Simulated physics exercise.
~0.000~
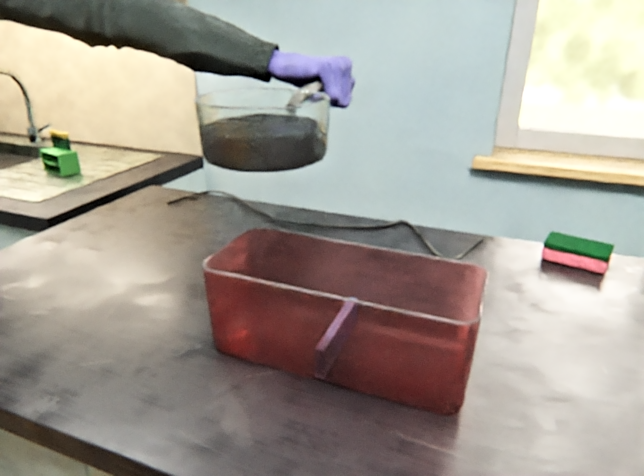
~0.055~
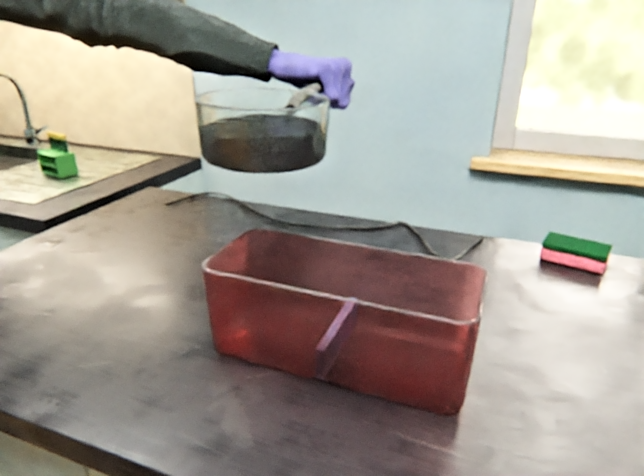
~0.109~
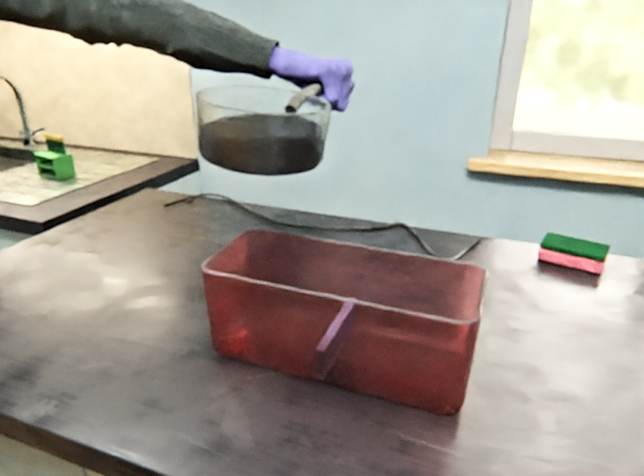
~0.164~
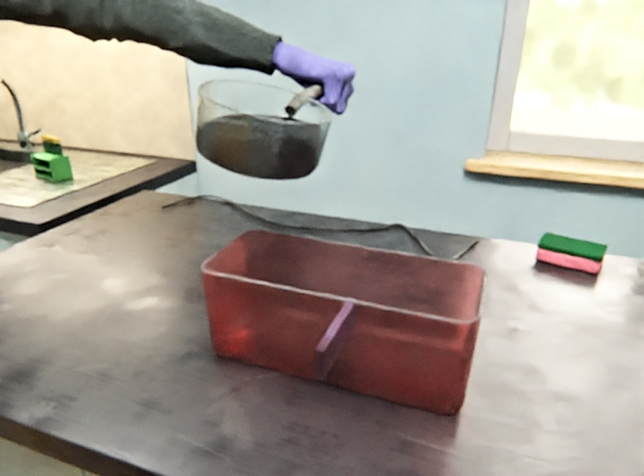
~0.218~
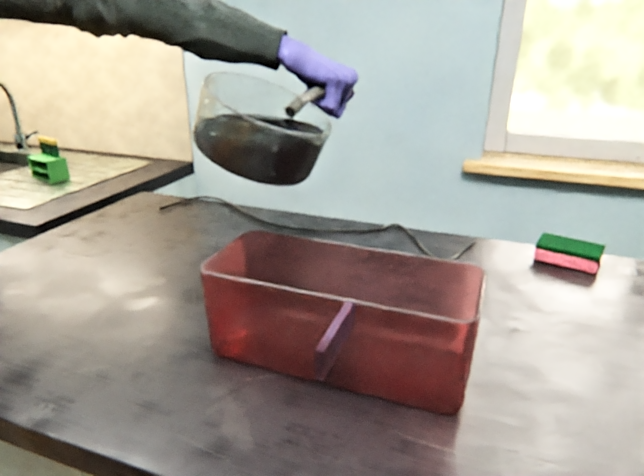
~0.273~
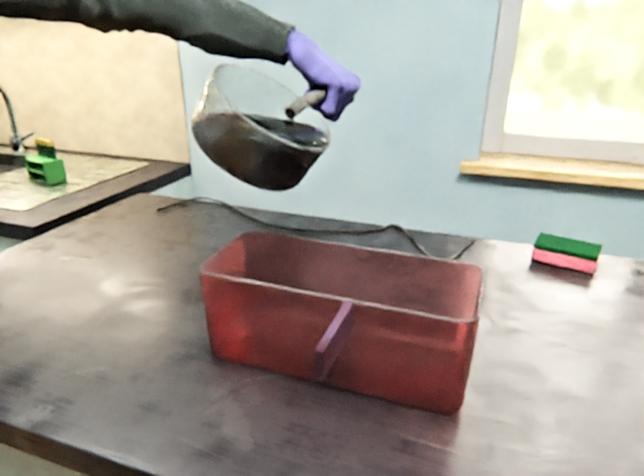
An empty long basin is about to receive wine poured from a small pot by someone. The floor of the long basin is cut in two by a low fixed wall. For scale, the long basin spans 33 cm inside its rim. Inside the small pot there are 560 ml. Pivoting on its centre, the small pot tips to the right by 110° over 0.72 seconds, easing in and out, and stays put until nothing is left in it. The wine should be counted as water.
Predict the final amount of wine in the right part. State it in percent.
The right part ends with roughly 64 per cent.
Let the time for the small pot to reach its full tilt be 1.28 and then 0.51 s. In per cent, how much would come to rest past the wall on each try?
I'd expect close to 75 per cent and then close to 60 per cent.
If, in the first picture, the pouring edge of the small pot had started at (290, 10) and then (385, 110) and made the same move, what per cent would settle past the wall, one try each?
50 and 90 %.
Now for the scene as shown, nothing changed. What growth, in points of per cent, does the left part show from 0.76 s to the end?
I'd put it at some 12 percent.
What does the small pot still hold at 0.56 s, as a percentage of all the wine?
Portion remaining: Approx. 22 per cent.
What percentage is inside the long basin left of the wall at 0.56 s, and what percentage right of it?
Left about 0, right about 30.
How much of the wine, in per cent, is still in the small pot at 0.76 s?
4 per cent or thereabouts.
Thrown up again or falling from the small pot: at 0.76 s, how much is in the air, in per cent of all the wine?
9 per cent, roughly.
After 0.56 s the tilt is 97° and 23 per cent is still to pour, 0 is left of the wall and 31 right of it.
After 0.76 s the tilt is 110° and 4 per cent is still to pour, 22 is left of the wall and 65 right of it.
After 0.98 s the tilt is 110° and 0 per cent is still to pour, 34 is left of the wall and 64 right of it.
After 1.22 s the tilt is 110° and 0 per cent is still to pour, 34 is left of the wall and 64 right of it.
In the end 34 per cent lies left of the wall, 64 right of it and 1 outside.
